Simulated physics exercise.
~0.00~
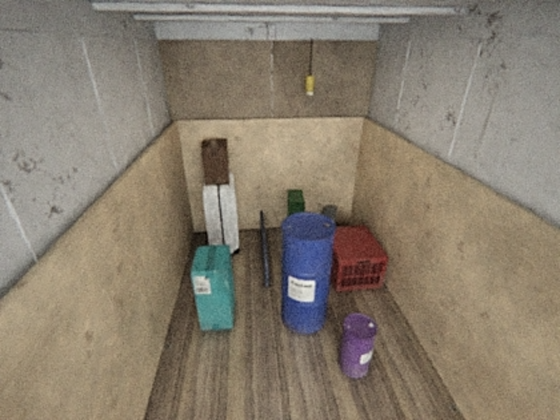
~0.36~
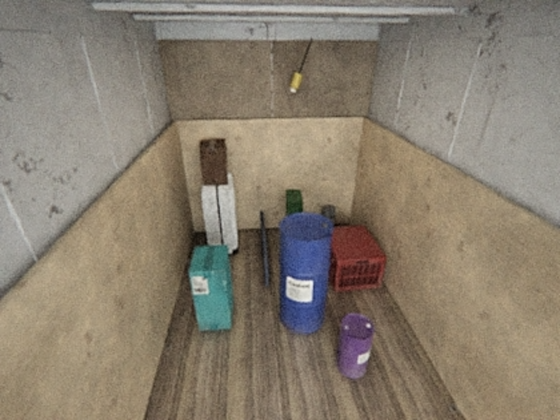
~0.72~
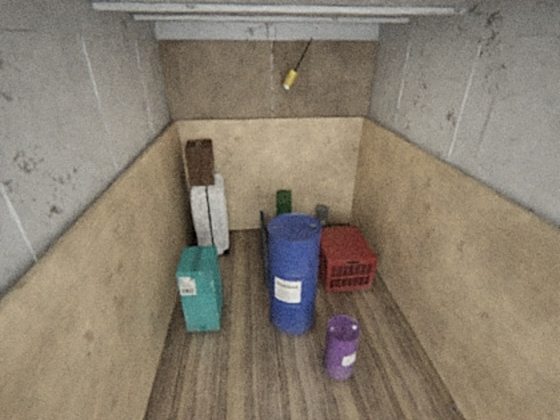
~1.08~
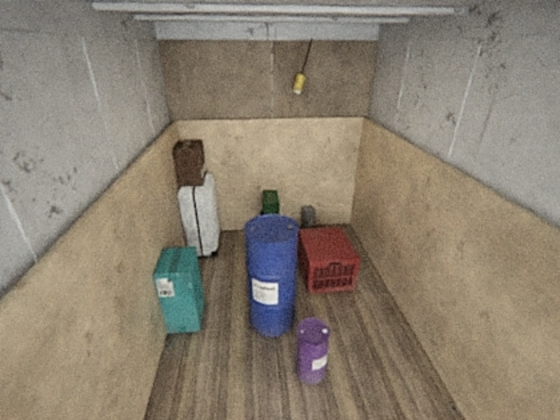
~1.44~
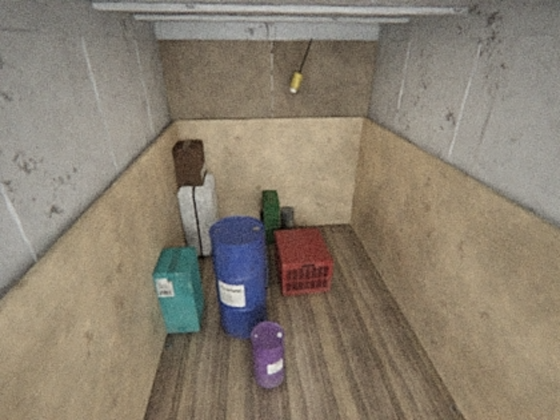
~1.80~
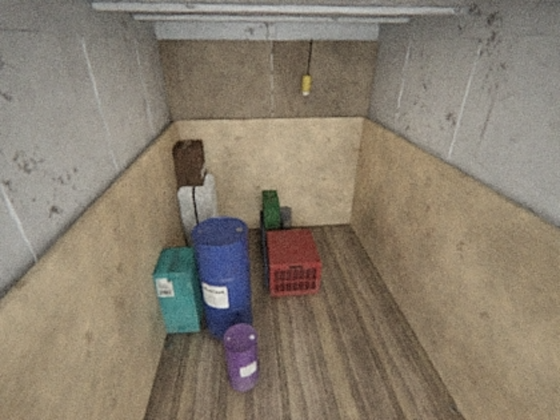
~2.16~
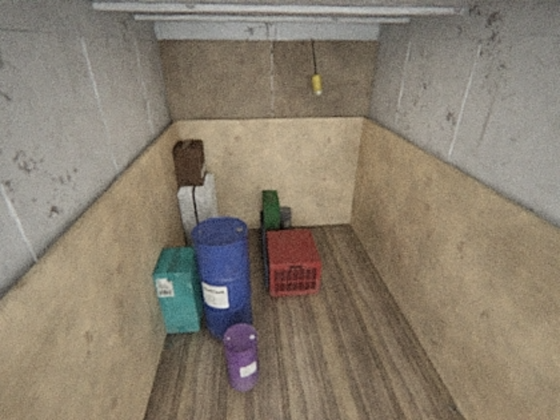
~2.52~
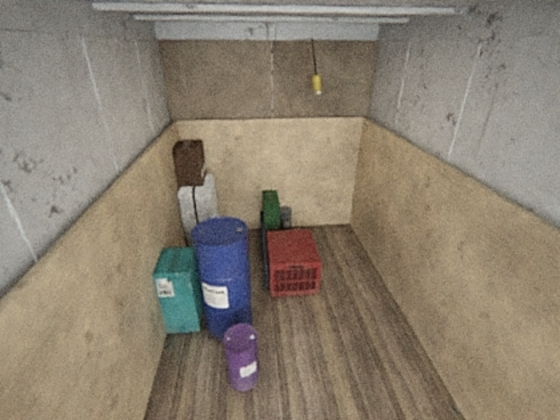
In the load bay of a moving van, a blue drum, a red crate, a small purple canister and other boxes and cases slid left across the wooden floor while a lamp swung overhead, then everything settled, still upright, nearer the left wall.
